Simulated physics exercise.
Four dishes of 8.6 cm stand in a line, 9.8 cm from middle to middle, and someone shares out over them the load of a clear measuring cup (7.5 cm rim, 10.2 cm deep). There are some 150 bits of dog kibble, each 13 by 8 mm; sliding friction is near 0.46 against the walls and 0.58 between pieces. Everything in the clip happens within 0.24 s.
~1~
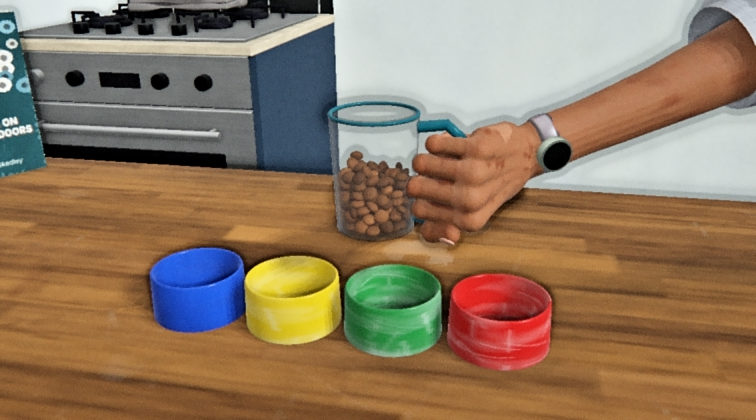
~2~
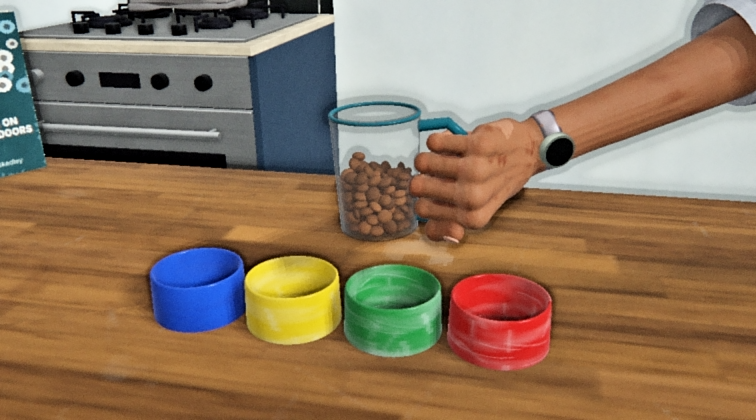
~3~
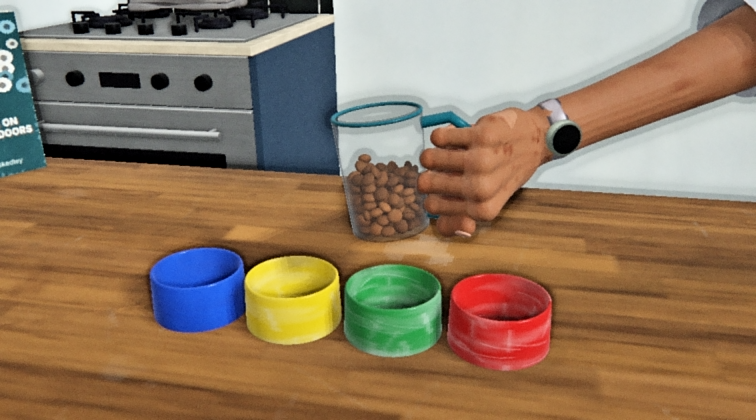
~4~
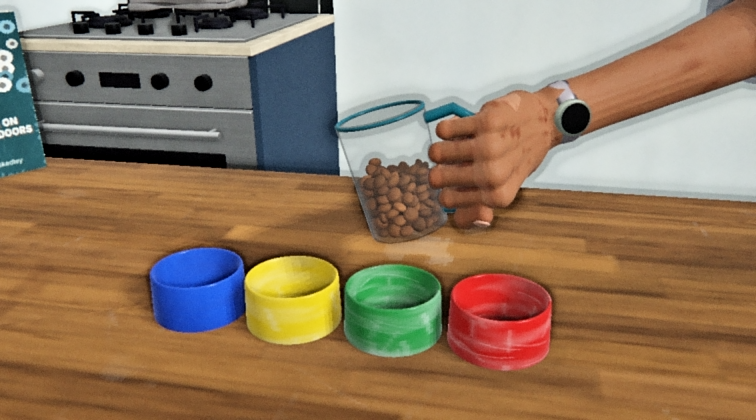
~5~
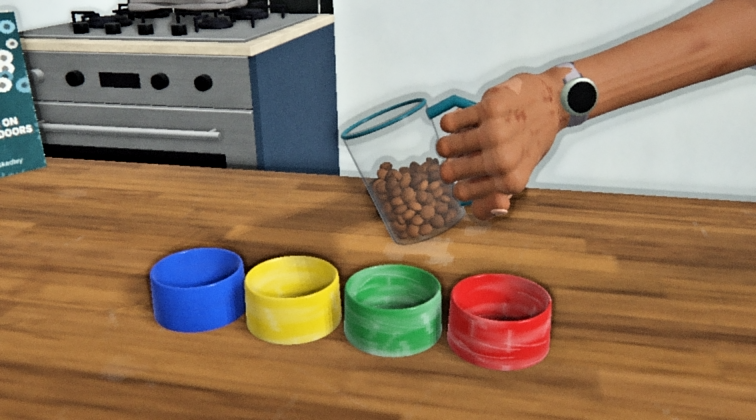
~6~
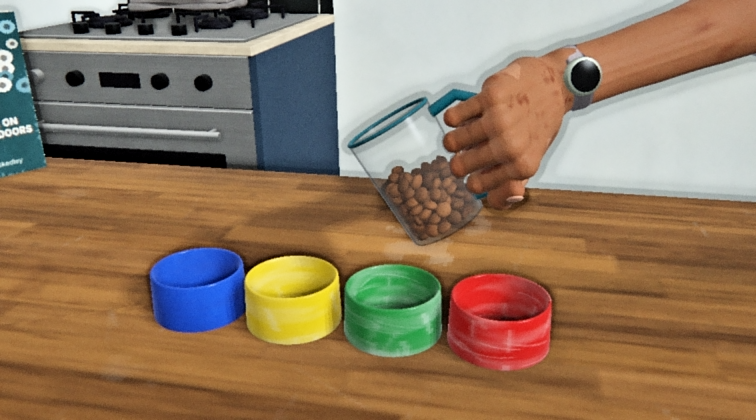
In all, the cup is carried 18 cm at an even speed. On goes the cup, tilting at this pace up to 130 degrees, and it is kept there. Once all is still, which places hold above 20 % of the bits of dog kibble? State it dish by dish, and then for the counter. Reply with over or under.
Red over, blue under, green under, yellow under, counter under.
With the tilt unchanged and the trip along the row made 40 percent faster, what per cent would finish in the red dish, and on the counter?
Shares - red 100, counter 0.
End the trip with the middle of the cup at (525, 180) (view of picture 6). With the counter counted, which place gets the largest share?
Result: Biggest portion at red.
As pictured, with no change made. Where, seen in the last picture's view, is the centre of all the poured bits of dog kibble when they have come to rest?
Centre at rest, approx.: (501, 318) px.
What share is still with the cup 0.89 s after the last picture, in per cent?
Around 0 in a hundred.
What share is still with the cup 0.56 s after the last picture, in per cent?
Somewhere close to 80 percent.
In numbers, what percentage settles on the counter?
About 0 percent.
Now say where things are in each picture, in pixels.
Cup at (375, 171), tilt 0 degrees, lip at (331, 111), moved 0.0 cm; middle of the pieces at (381, 194); blue dish at (197, 268); yellow dish at (292, 277); green dish at (393, 287); red dish at (501, 297), in the first frame.
Cup at (377, 171), tilt 2 degrees, lip at (332, 113), moved 0.2 cm; middle of the pieces at (383, 194), in the second frame.
Cup at (384, 172), tilt 7 degrees, lip at (334, 117), moved 0.8 cm; middle of the pieces at (392, 194), in the third frame.
Cup at (395, 172), tilt 15 degrees, lip at (338, 125), moved 1.8 cm; middle of the pieces at (406, 194), in the fourth frame.
Cup at (406, 173), tilt 23 degrees, lip at (344, 133), moved 2.8 cm; middle of the pieces at (421, 193), in the fifth frame.
Cup at (418, 174), tilt 31 degrees, lip at (351, 143), moved 3.8 cm; middle of the pieces at (435, 192); blue dish at (197, 268); yellow dish at (292, 277); green dish at (393, 287); red dish at (501, 297), in the sixth frame.
Then, 0.33 s after the last picture, tilt 89 degrees; cup holds 100 %.
Then, 0.56 s after the last picture, tilt 127 degrees; cup holds 80 %, red 15 %.
Then, 0.89 s after the last picture, tilt 130 degrees; cup holds 0 %, red 95 %.
In the end, red 100 %, blue 0 %, green 0 %, yellow 0 %, counter 0 %.
